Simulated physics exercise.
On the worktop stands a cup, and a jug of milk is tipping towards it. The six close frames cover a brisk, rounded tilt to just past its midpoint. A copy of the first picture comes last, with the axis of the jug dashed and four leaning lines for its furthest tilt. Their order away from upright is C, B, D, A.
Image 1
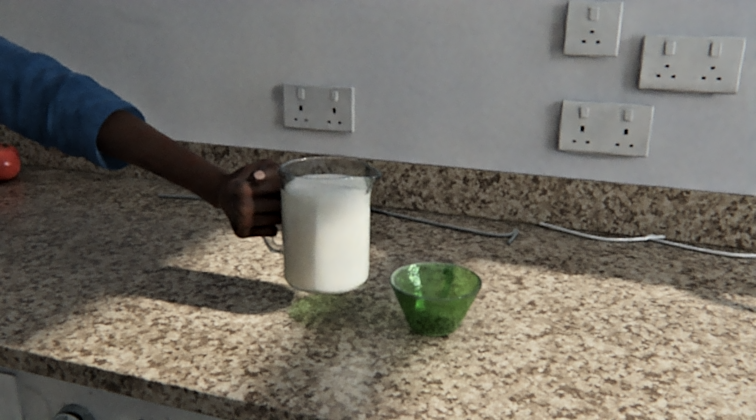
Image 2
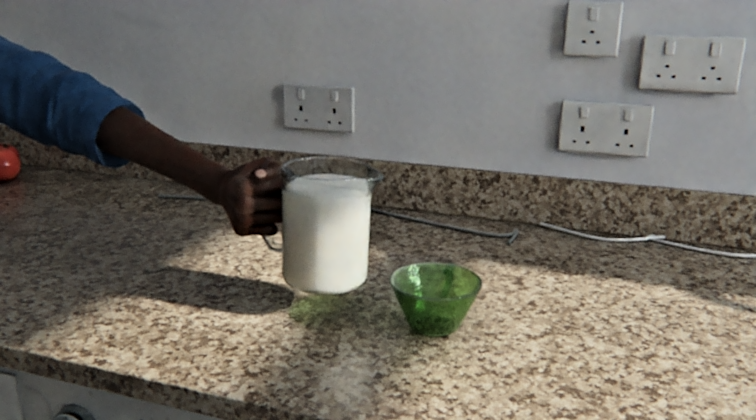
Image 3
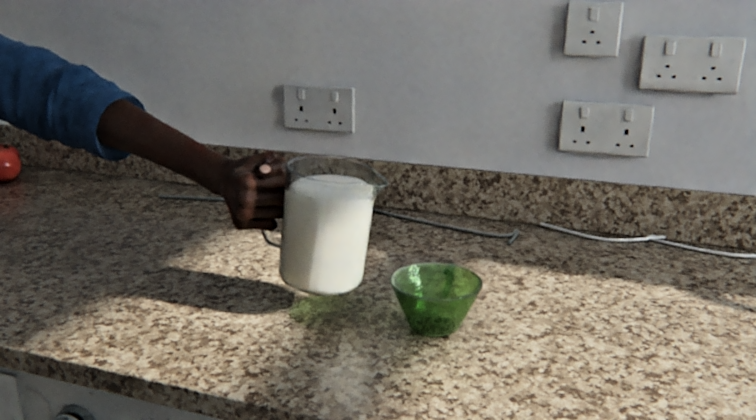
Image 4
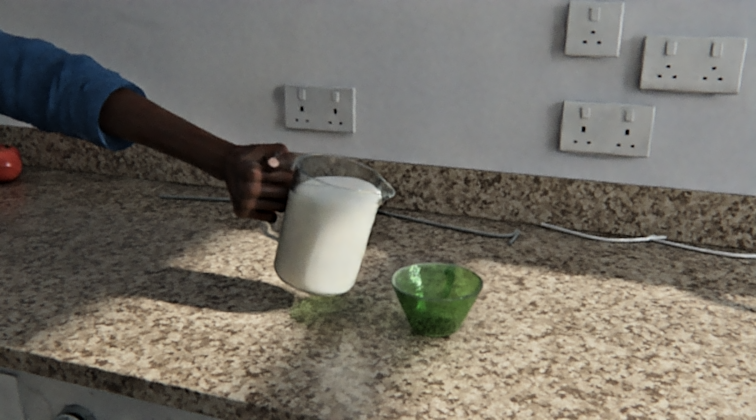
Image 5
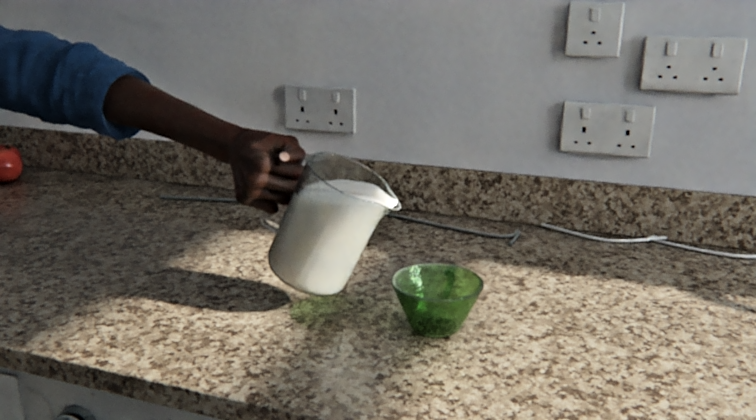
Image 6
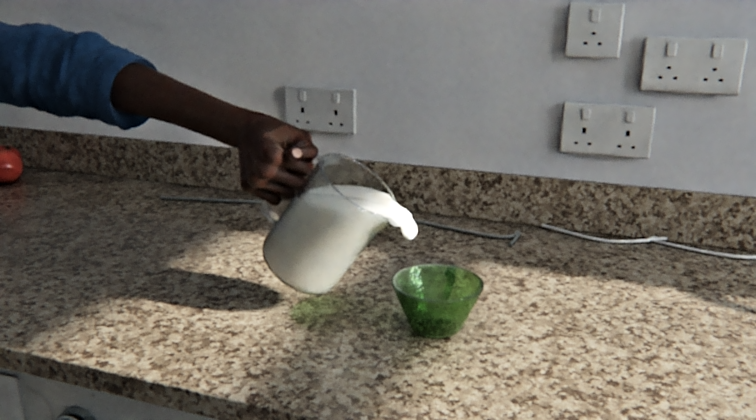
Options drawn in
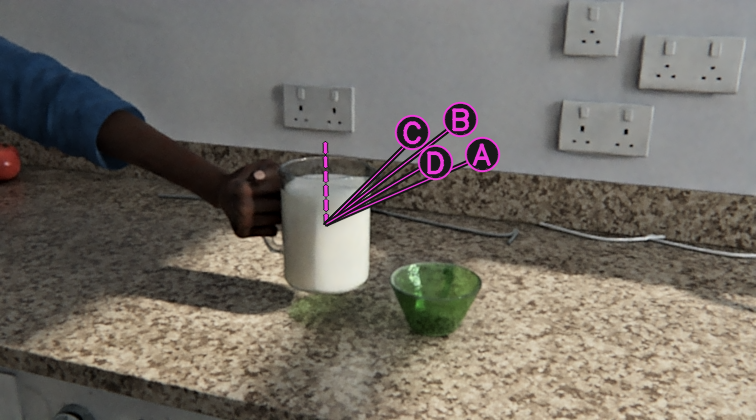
On a speckled kitchen worktop, a hand tilting a glass jug of milk rightward beside a green cup, milk emerging over the lip.
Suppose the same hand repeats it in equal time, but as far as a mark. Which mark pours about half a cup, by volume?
Go for C.
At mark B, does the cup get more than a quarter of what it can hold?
Yes, clearly.
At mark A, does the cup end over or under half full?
Over.
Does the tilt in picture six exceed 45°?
No.
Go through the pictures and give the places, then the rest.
Upright, lip at (379, 176); rim of the cup round (436, 279); nothing has left yet.
Upright, lip at (381, 178); nothing has left yet.
Tipped about 7°, lip at (386, 184); nothing has left yet.
Tipped about 15°, lip at (392, 194); nothing has left yet.
Tipped about 25°, lip at (398, 208); nothing has left yet.
Tipped about 36°, lip at (402, 223); milk is over the lip, down to (410, 235).
On the marked copy, A at (467, 162); B at (447, 130); C at (403, 147); D at (419, 169).
With A, the cup ends with about 96 % of what it can hold; 7 % of the milk is spilt.
With B, the cup ends with about 67 % of what it can hold.
With C, the cup ends with about 48 % of what it can hold.
With D, the cup ends with about 82 % of what it can hold; 4 % of the milk is spilt.
